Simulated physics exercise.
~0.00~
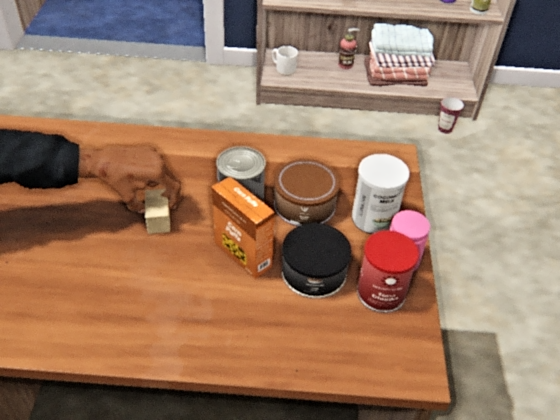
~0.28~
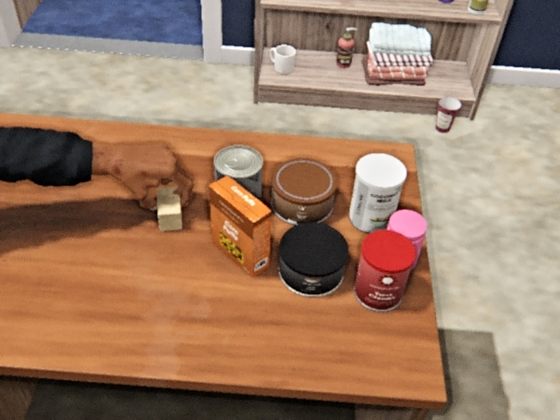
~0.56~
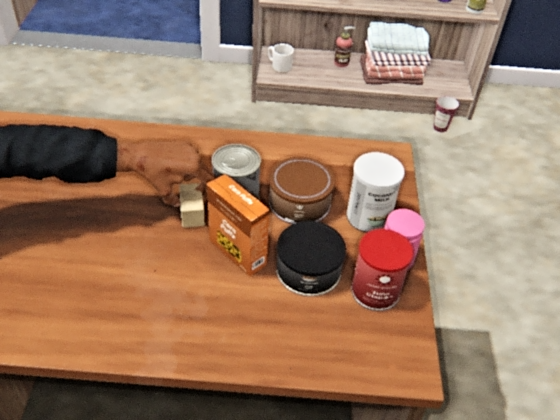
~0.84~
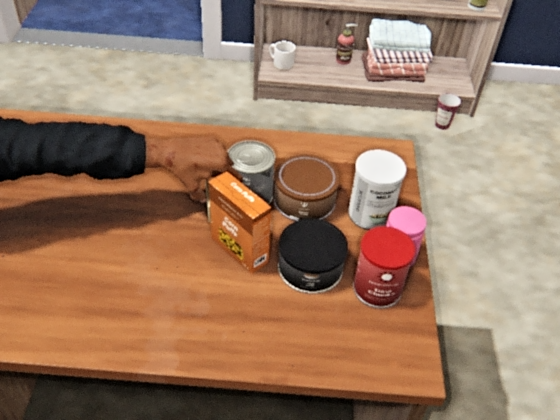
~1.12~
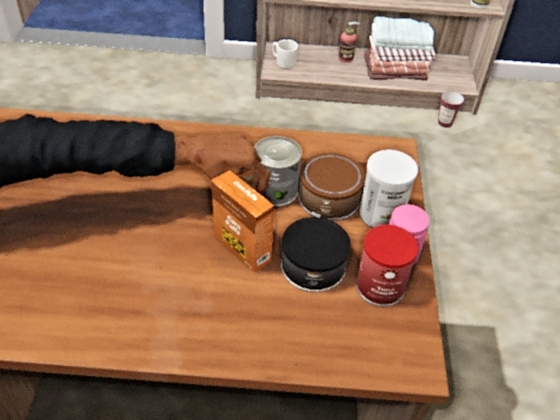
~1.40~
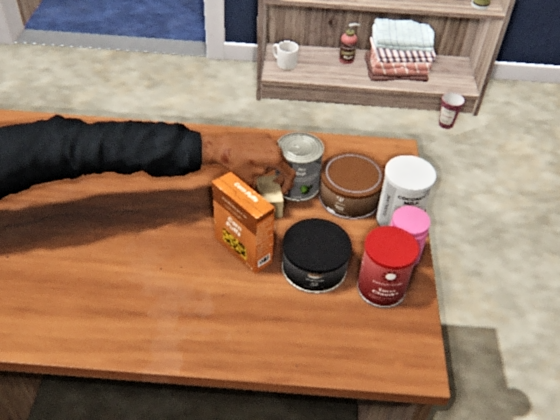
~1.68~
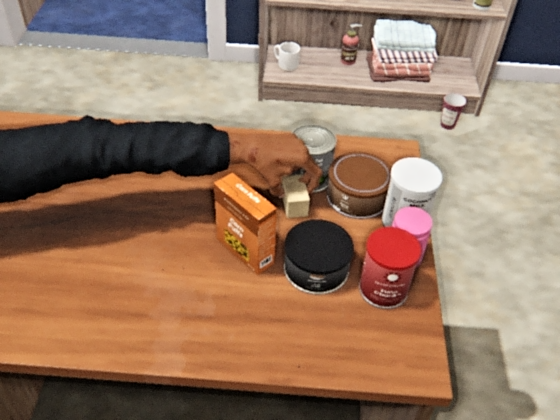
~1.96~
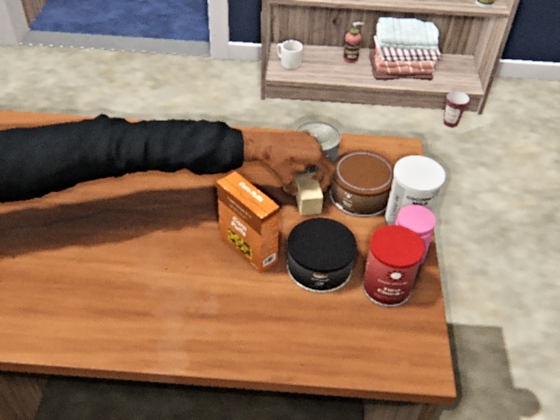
Hand sliding a small block rightward across a wooden table, nudging grey tin, brown tub and white tin aside, all staying upright.
